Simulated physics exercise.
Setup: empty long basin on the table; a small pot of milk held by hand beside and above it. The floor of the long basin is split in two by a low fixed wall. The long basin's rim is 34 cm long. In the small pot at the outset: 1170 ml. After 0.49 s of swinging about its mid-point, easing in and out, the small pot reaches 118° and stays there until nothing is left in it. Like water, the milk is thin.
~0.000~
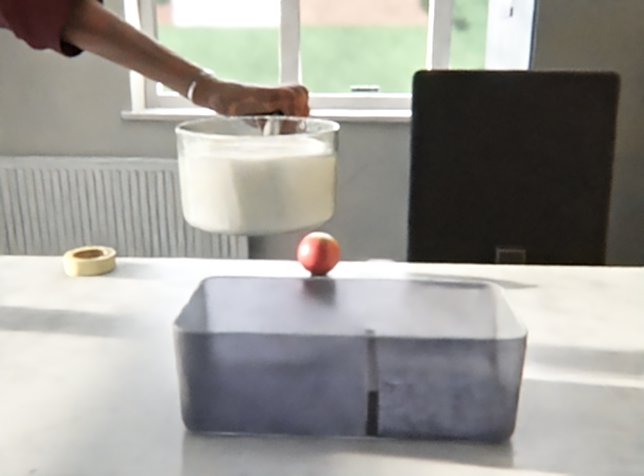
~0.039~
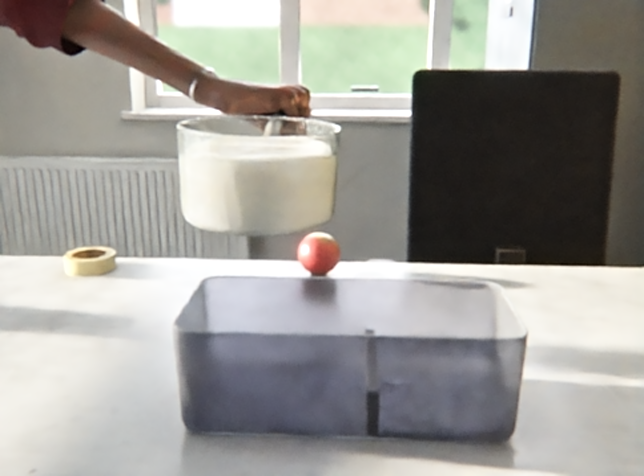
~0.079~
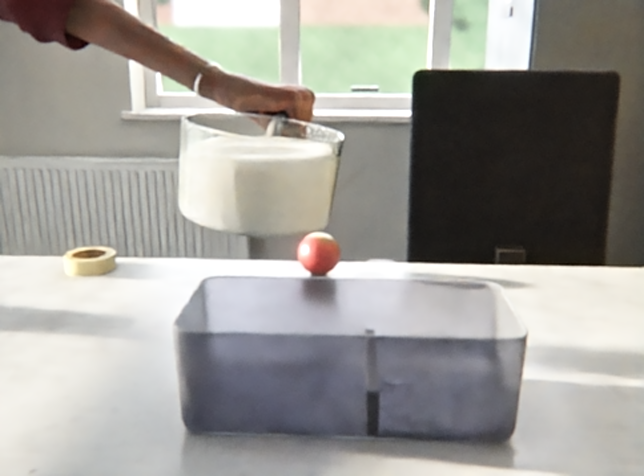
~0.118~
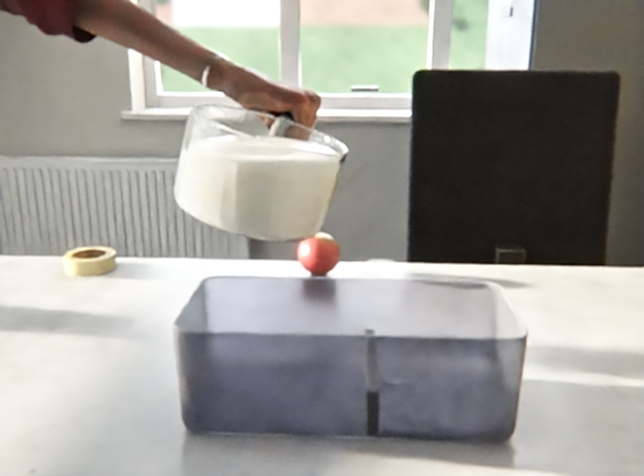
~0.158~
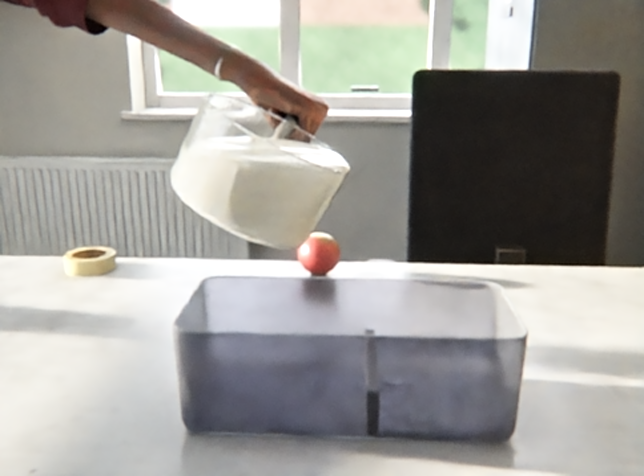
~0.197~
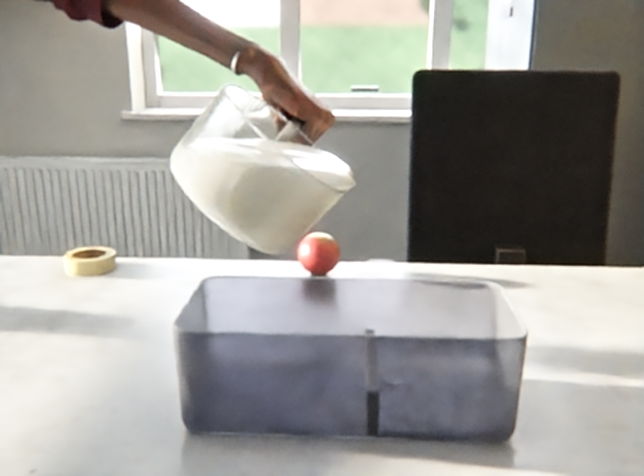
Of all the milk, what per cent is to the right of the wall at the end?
I would say 37 percent.
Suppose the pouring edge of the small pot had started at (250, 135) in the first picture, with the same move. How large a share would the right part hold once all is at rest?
It would then come to around 25 percent.
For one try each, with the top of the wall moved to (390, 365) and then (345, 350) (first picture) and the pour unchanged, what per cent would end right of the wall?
It comes to 35 per cent, and then 55 per cent.
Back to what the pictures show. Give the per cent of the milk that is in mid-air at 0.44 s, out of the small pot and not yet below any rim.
Share: Roughly 38 per cent.
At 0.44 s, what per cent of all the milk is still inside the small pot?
Roughly 20 per cent.
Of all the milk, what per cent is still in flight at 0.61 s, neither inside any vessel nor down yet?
Roughly 18 %.
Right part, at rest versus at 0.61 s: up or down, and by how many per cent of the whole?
Change: Increase, about 7.
By 0.44 s the tilt is 114° and 20 per cent is still to pour, 11 is left of the wall and 31 right of it.
By 0.61 s the tilt is 118° and 2 per cent is still to pour, 50 is left of the wall and 30 right of it.
By 0.79 s the tilt is 118° and 1 per cent is still to pour, 47 is left of the wall and 36 right of it.
By 0.99 s the tilt is 118° and 0 per cent is still to pour, 57 is left of the wall and 37 right of it.
At rest 57 per cent lies left of the wall, 37 right of it and 5 outside.
